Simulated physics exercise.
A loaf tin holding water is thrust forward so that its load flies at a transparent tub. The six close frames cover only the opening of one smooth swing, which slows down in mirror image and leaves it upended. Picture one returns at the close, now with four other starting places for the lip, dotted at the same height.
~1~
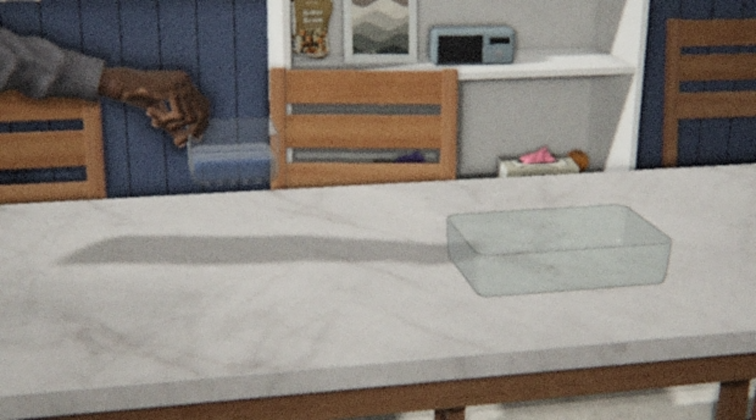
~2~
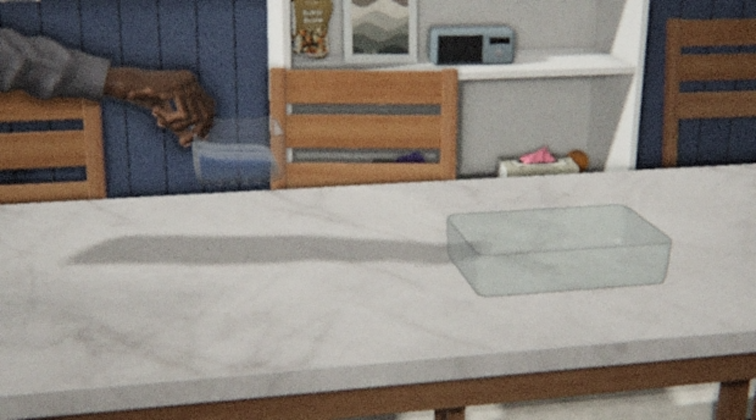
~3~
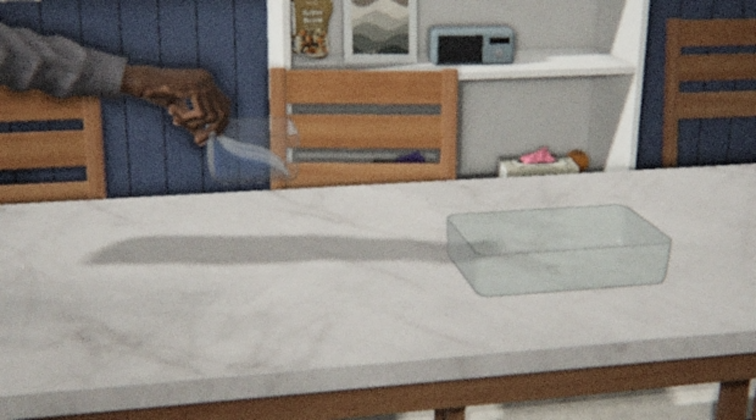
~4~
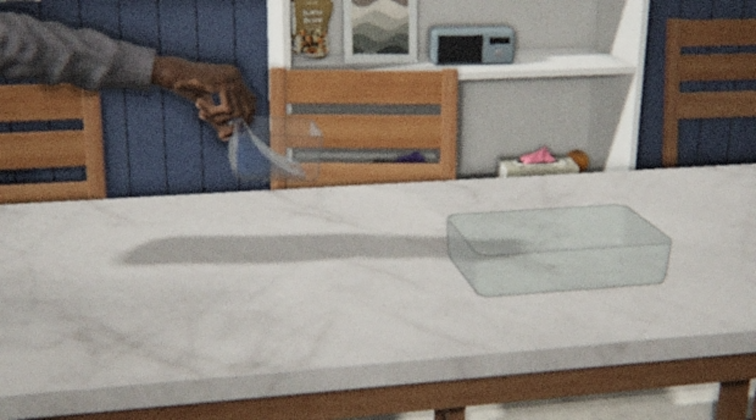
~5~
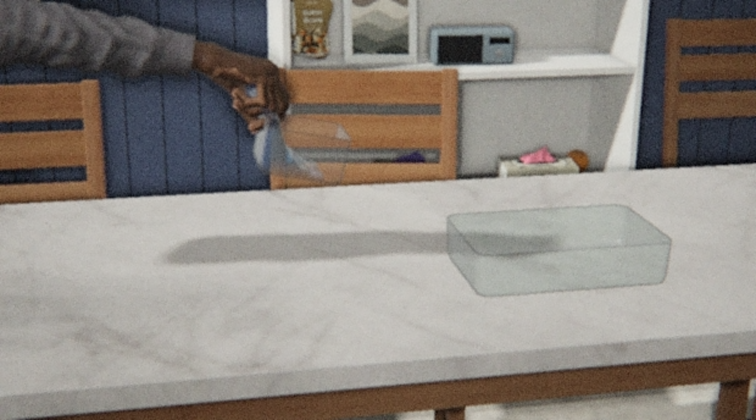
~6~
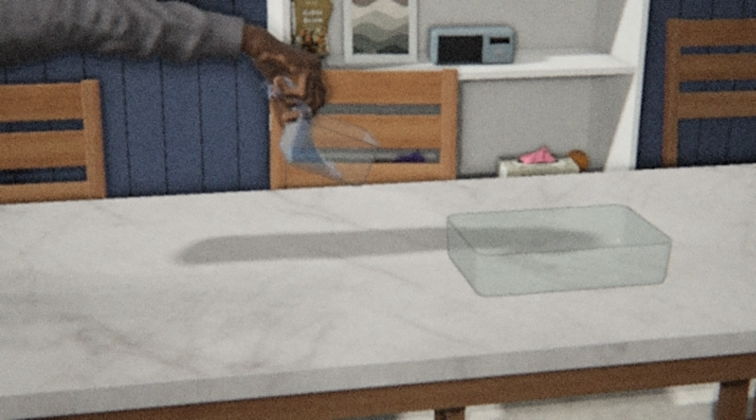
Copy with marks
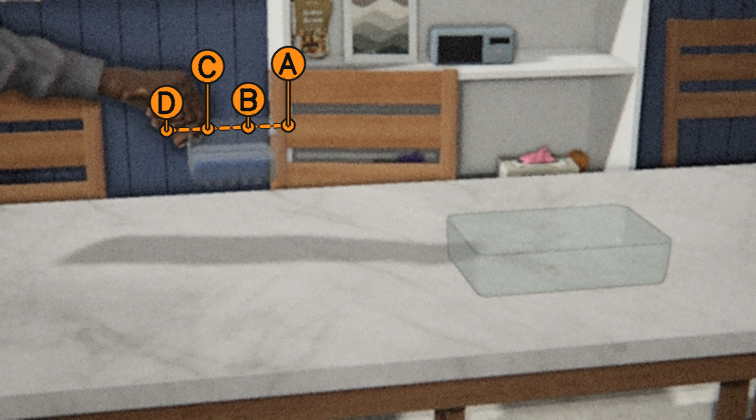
Above a marble table, a hand moves a clear container of water rightward and tilts it.
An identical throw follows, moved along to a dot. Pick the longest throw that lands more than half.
Choose B.
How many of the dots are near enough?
Two of them.
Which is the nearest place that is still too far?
Place C.
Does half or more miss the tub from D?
Yes, that goes wrong.
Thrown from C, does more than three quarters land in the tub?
No, less.
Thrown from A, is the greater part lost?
No, that is safe.
In orange, A at (288, 125); B at (248, 127); C at (207, 128); D at (166, 130).
If A is chosen, about 69 % lands in the tub, 12 % falls short and 19 % goes beside or beyond.
If B is chosen, about 64 % lands in the tub, 23 % falls short and 13 % goes beside or beyond.
If C is chosen, about 39 % lands in the tub, 49 % falls short and 12 % goes beside or beyond.
If D is chosen, about 12 % lands in the tub, 79 % falls short and 8 % goes beside or beyond.
